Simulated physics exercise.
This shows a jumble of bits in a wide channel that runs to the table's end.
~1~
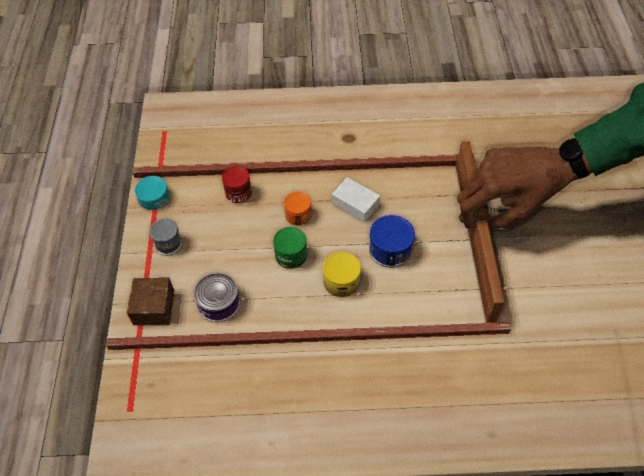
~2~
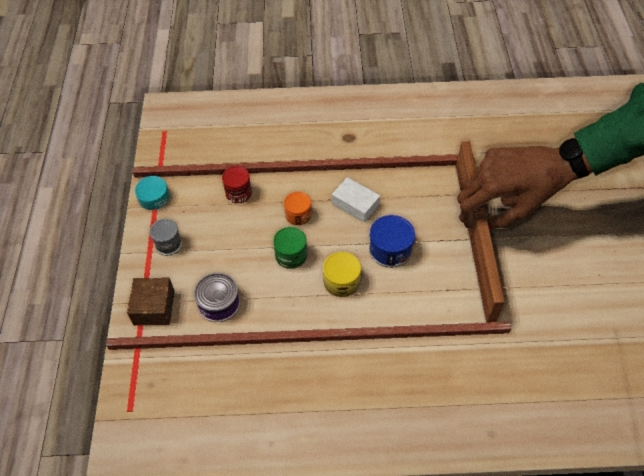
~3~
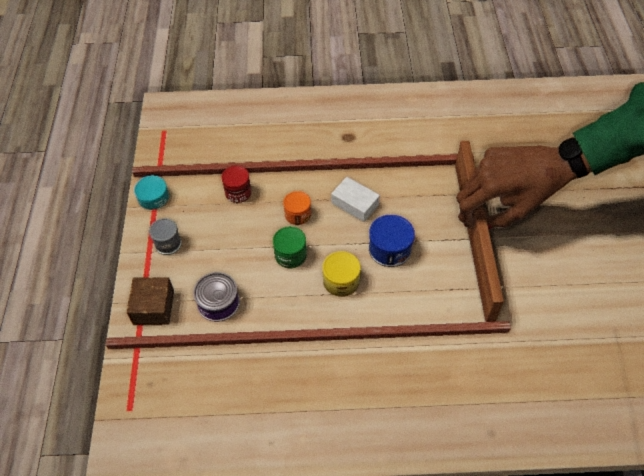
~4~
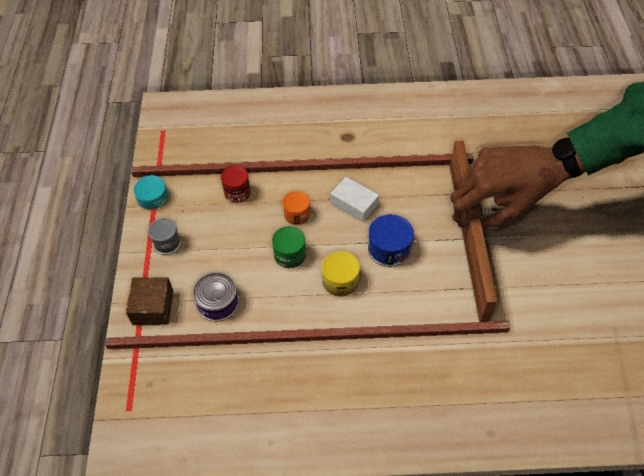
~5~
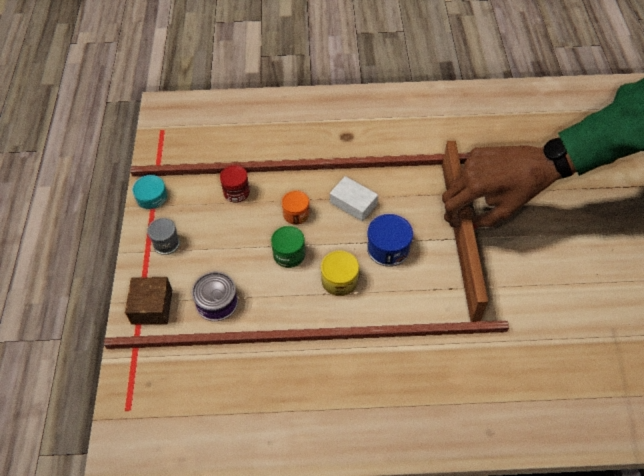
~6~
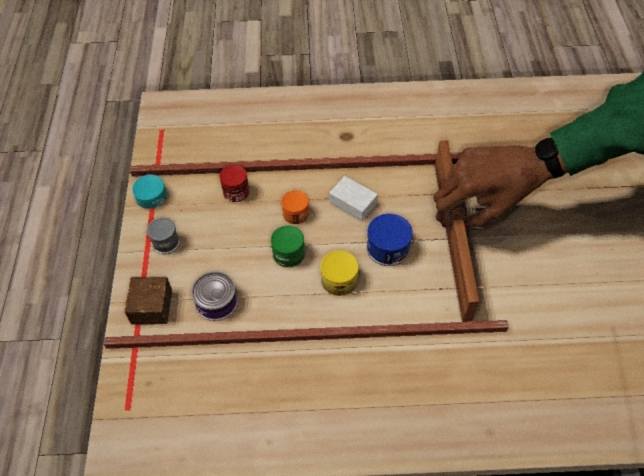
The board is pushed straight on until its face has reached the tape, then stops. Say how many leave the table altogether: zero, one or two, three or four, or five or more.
In the end the number that fall off is five or more.
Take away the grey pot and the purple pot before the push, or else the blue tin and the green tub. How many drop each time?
4 in the first case, 3 in the second.
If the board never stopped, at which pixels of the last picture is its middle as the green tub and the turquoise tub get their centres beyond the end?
Near (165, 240) and (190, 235).
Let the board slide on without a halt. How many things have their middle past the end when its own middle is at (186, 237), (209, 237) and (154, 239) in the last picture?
The counts: 1, 0 and 5.
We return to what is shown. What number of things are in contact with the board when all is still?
5 of them.
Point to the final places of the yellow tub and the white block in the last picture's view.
The yellow tub stops around (122, 279); the white block around (139, 192).
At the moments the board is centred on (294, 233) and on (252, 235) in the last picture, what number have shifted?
5 and 7.
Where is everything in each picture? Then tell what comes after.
The first frame shows turquoise tub (152, 193); brown block (151, 301); grey pot (166, 237); board (478, 228); tape (150, 252).
The second frame shows brown block (151, 302); red tub (237, 185).
The third frame shows grey pot (166, 237); purple pot (217, 297).
The fourth frame shows turquoise tub (151, 193); white block (355, 199).
The fifth frame shows brown block (149, 301); blue tin (389, 240).
The sixth frame shows turquoise tub (150, 192); brown block (149, 300); grey pot (164, 236); board (455, 227); tape (147, 251).
Soon after, none off yet; turquoise tub at rest near (150, 192); brown block at rest near (149, 300); grey pot at rest near (164, 236).
By the end, the number that fall off is five or more; fallen, green tub, red tub, grey pot, brown block and turquoise tub.
